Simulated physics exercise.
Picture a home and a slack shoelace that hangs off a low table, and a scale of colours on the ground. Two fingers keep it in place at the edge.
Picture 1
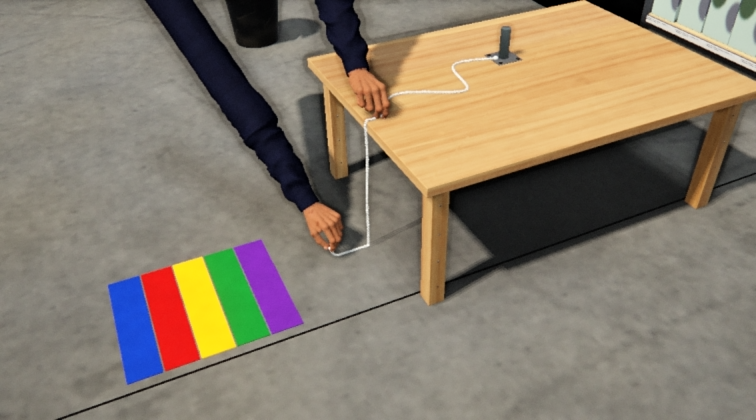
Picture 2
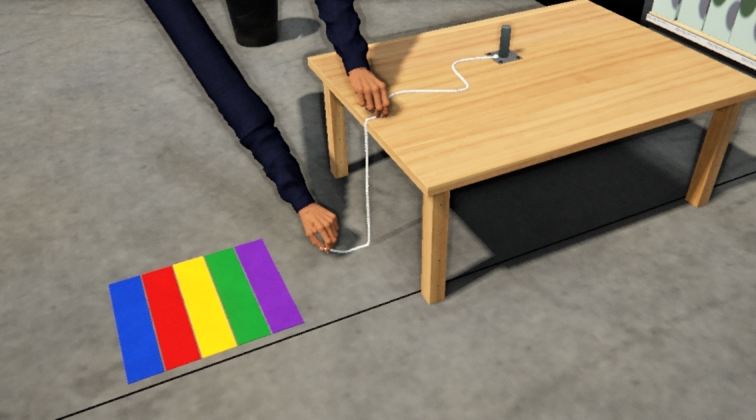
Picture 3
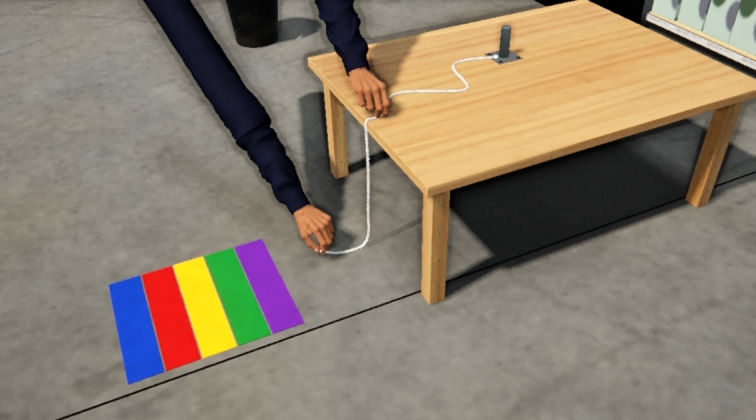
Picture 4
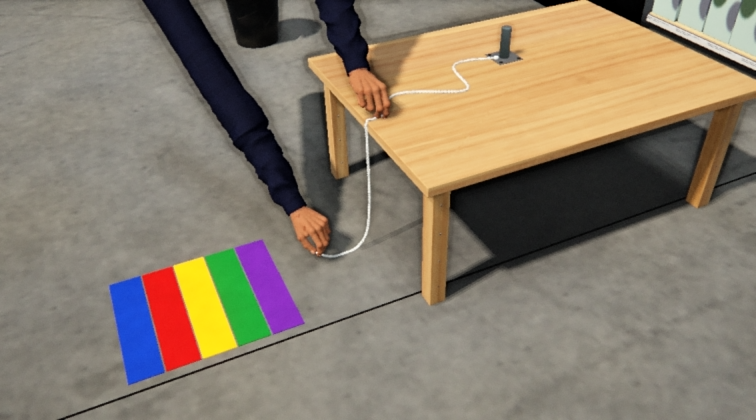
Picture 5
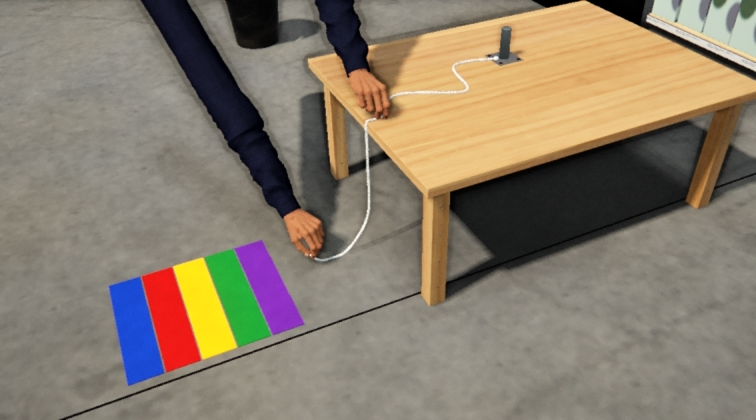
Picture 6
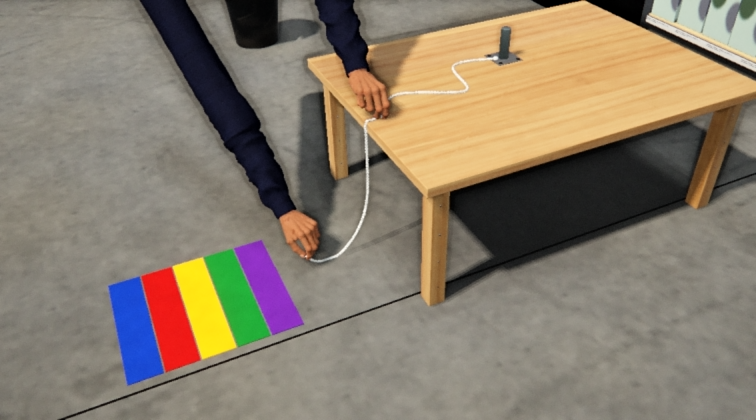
A person in dark sleeves pinned a white cord at the edge of a low wooden table with one hand, while the other slowly drew its hanging end slightly left, near the coloured stripes.
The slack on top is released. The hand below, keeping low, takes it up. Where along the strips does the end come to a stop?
Above the red strip.
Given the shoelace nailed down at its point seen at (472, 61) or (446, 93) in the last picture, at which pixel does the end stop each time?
First try near (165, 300), second near (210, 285).
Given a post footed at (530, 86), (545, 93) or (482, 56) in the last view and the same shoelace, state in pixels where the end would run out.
In order, the pixels are (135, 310), (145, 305) and (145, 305).
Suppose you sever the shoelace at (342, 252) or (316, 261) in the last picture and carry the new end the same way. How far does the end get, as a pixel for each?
For the first cut it's about (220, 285), and for the second about (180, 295).
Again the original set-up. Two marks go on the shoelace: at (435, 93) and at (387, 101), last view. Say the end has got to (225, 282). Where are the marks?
Approx. (396, 100); approx. (360, 128).
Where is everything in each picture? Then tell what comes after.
The first frame shows end (330, 248); purple (280, 311); green (247, 323); yellow (213, 334); red (177, 346); blue (141, 358).
The second frame shows end (326, 249); shoelace through (468, 60) (467, 84) (406, 92) (372, 119) (367, 178) (369, 235).
The third frame shows end (320, 251).
The fourth frame shows end (317, 252); shoelace through (468, 61) (467, 85) (406, 93) (373, 120) (369, 179) (365, 237).
The fifth frame shows end (311, 255).
The sixth frame shows end (306, 256); shoelace through (467, 61) (467, 86) (406, 93) (372, 120) (368, 179) (353, 238).
Soon after, end near (225, 282); over green.
Then, end near (185, 294); over yellow.
At full stretch, end near (160, 302); over red. It gets as far as the red strip.
